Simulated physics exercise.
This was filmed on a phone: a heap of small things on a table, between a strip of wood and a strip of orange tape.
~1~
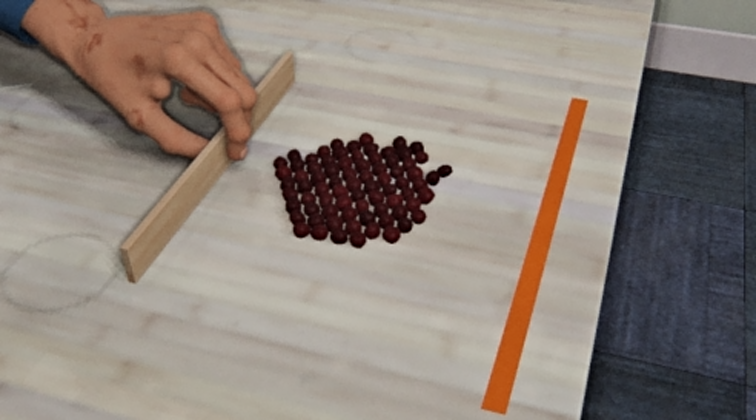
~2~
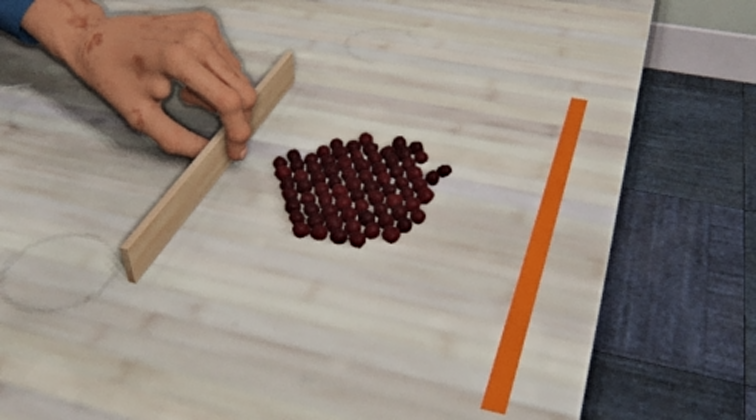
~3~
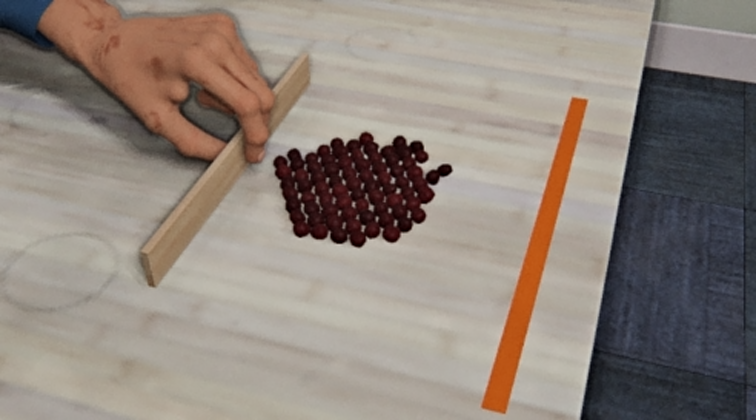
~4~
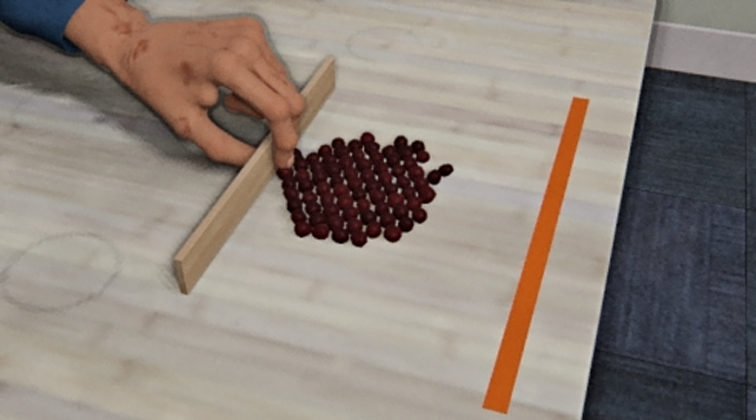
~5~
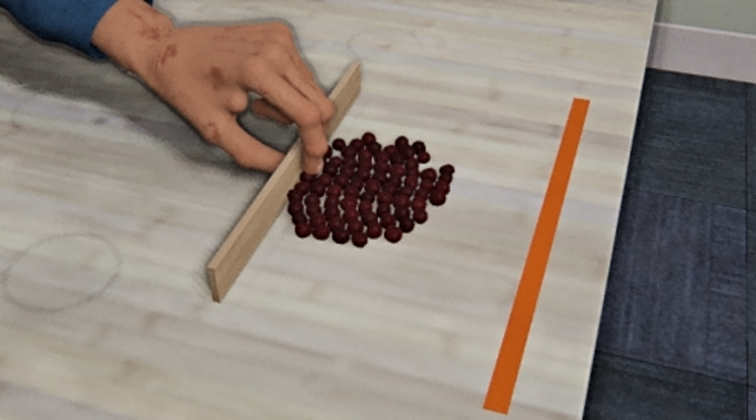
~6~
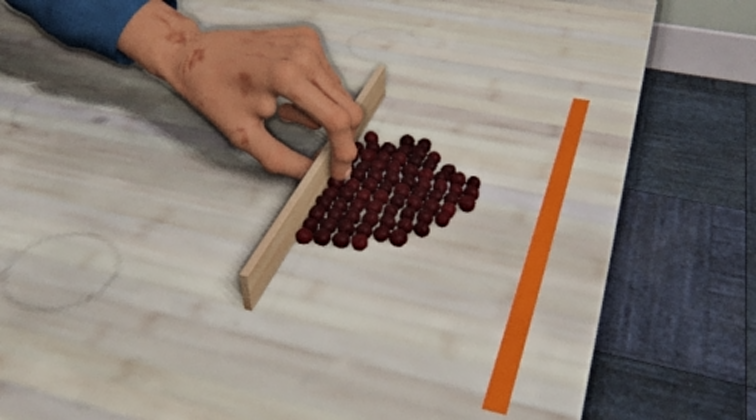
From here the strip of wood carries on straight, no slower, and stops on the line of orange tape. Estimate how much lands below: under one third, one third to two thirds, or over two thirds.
From what I can see, a middle share, a third to two thirds, drops off the table.
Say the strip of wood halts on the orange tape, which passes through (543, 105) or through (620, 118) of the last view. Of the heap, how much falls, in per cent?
20 and 100 percent, roughly.
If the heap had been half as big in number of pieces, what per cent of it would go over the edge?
I'd say close to 30 per cent.
Just after the last frame, strip of wood still moving, near (442, 176); heap all on the table, its front near (573, 196).
A moment on, strip of wood stopped at the orange tape; heap roughly a third over the edge.
Further on, strip of wood stopped at the orange tape; heap roughly half over the edge.
When it is over, strip of wood stopped at the orange tape; heap roughly half over the edge.
